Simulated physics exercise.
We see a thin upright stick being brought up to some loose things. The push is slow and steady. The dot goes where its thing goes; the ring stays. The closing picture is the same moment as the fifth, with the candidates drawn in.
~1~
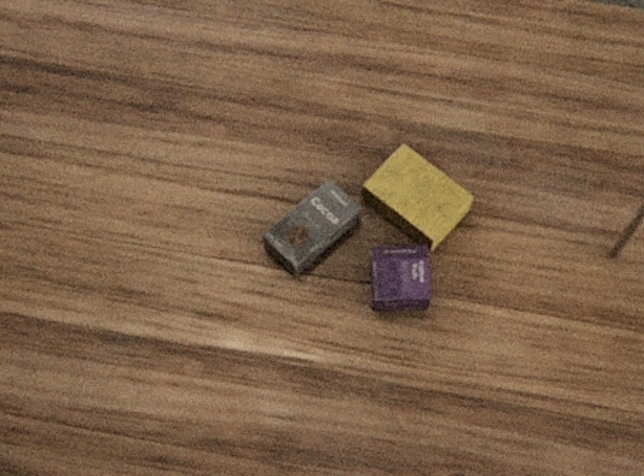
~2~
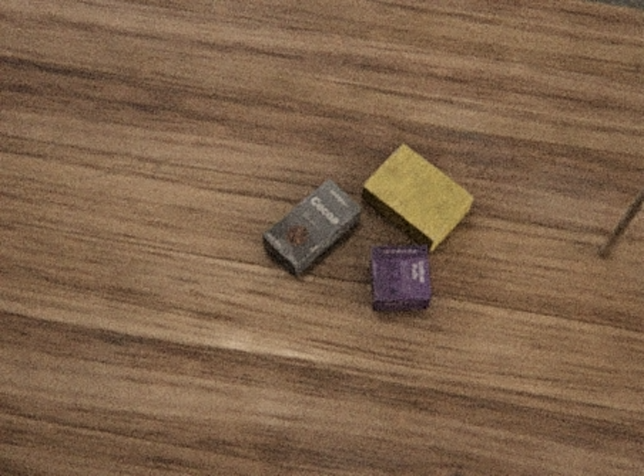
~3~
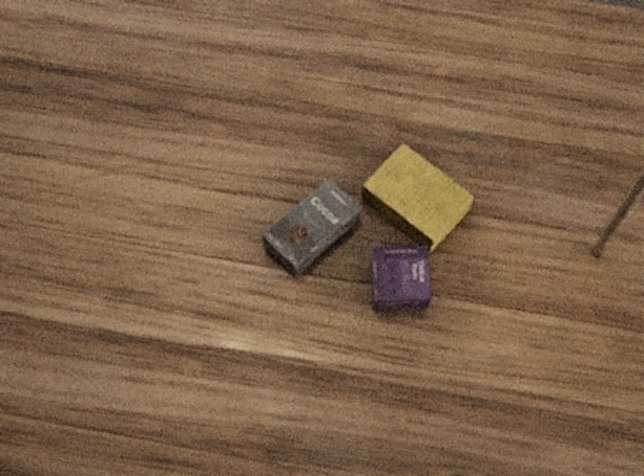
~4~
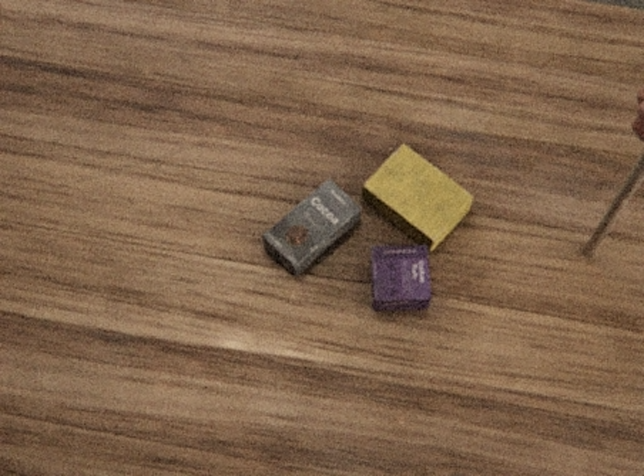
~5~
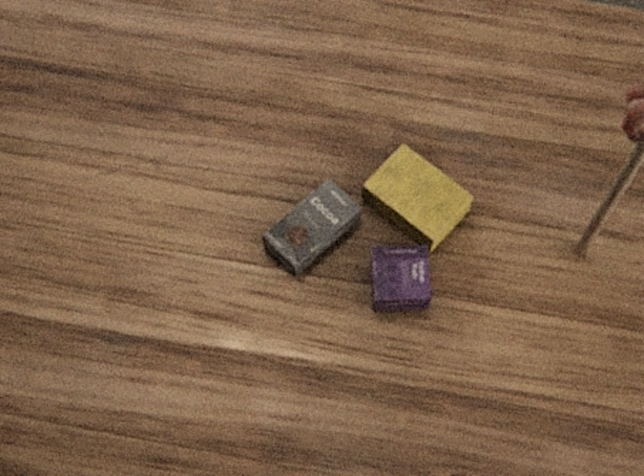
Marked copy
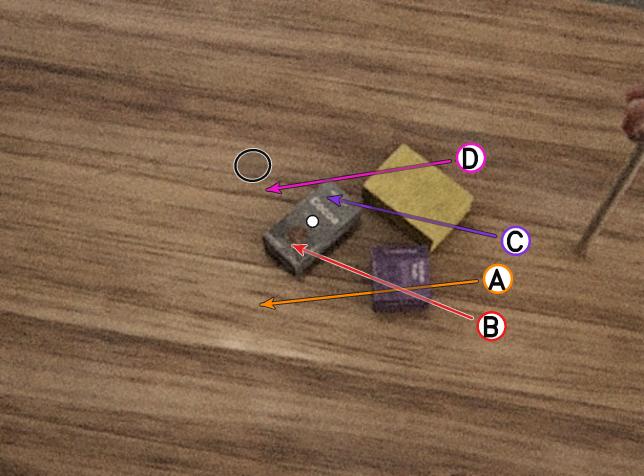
A thin stick with a reddish top slid slowly in from the right, edging left across a wooden surface, while a yellow block, a grey box and a small purple box sat still.
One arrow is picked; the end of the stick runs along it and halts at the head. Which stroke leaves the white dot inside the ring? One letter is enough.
Choose stroke B.
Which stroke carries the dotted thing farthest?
Stroke B.
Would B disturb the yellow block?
On that stroke, no.
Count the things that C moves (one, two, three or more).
In all, two.
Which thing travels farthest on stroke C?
It is the yellow block.
On the marked copy, A from (477, 281) to (261, 305); B from (472, 318) to (293, 245); C from (495, 236) to (328, 198); D from (450, 161) to (267, 190); the ring at (253, 165); the white dot at (312, 221).
Following B. Soon after the start, foot of the stick (407, 292); grey box (313, 227); purple box (375, 270).
Later, foot of the stick (342, 266); grey box (284, 203); purple box (309, 245).
In the end, foot of the stick (293, 246); grey box (254, 172); purple box (264, 218); the dot on the grey box is in the ring.
As for the rest, A leaves the dotted thing at (296, 209); C leaves the dotted thing at (301, 233); D leaves the dotted thing at (305, 238).
